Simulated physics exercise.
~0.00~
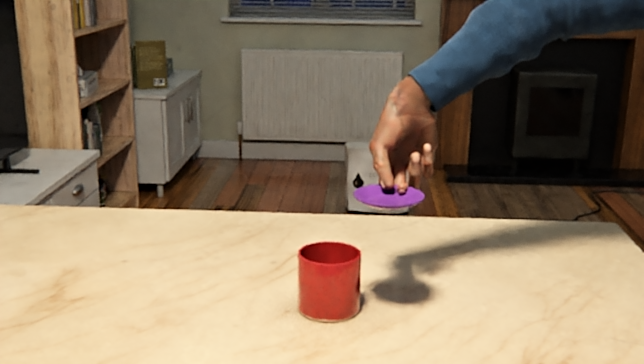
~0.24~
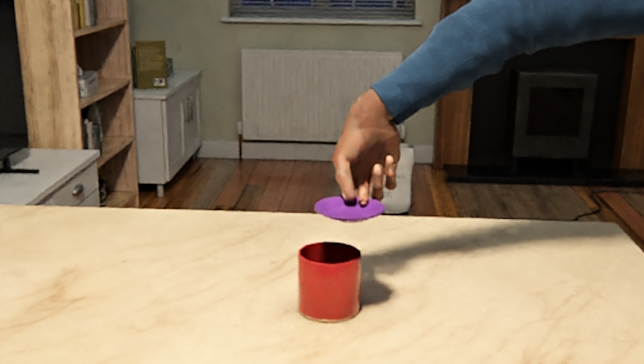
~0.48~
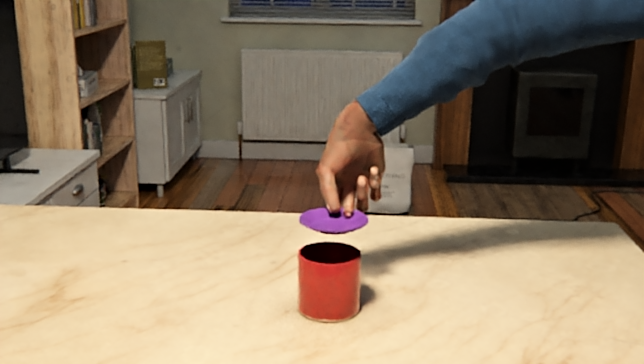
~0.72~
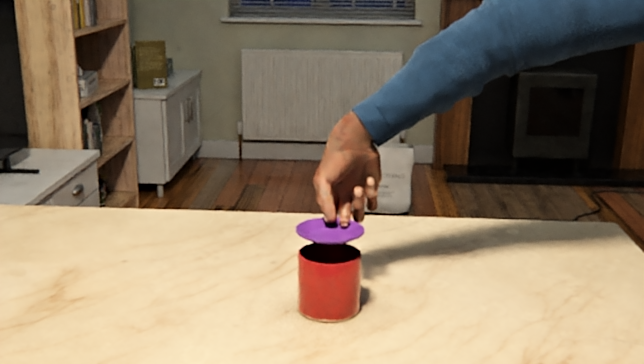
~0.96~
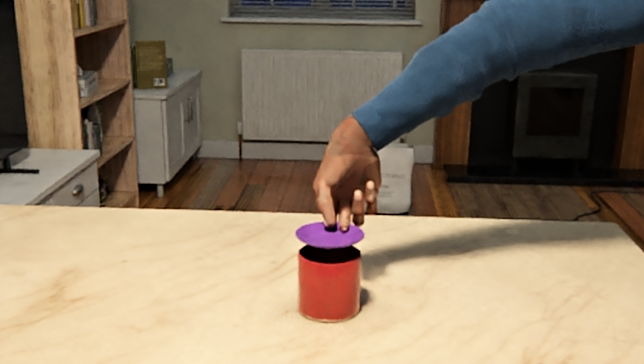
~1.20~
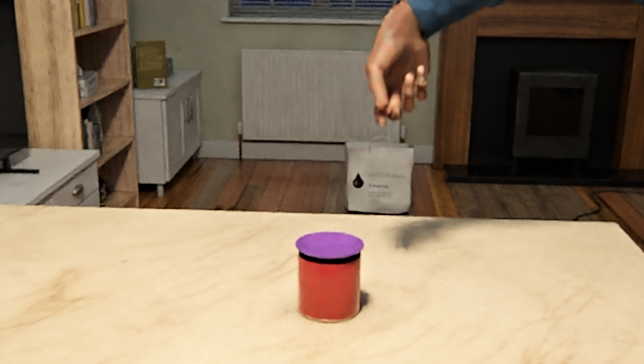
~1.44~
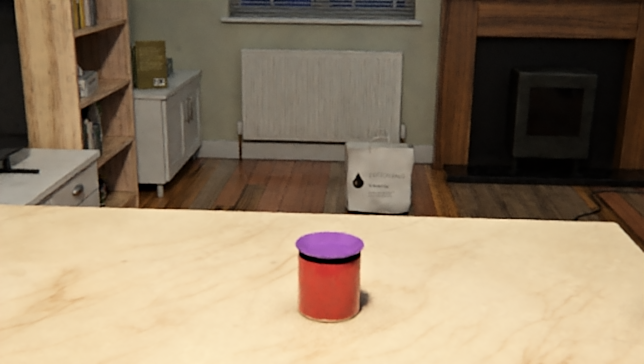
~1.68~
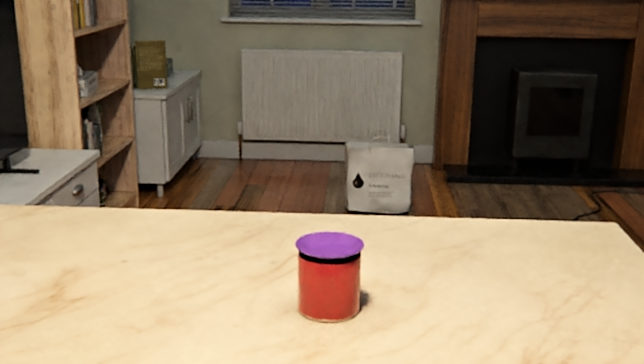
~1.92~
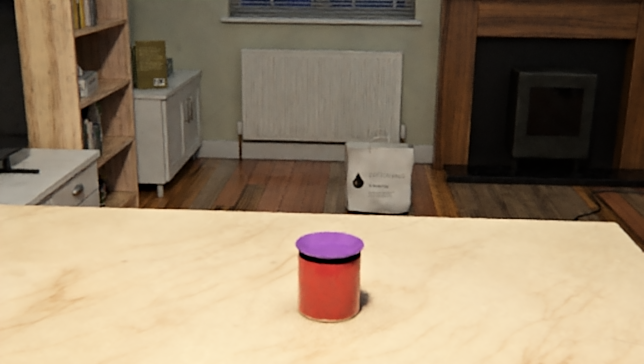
On a pale tabletop, a hand lowers a purple disc onto a red cup, covering it.
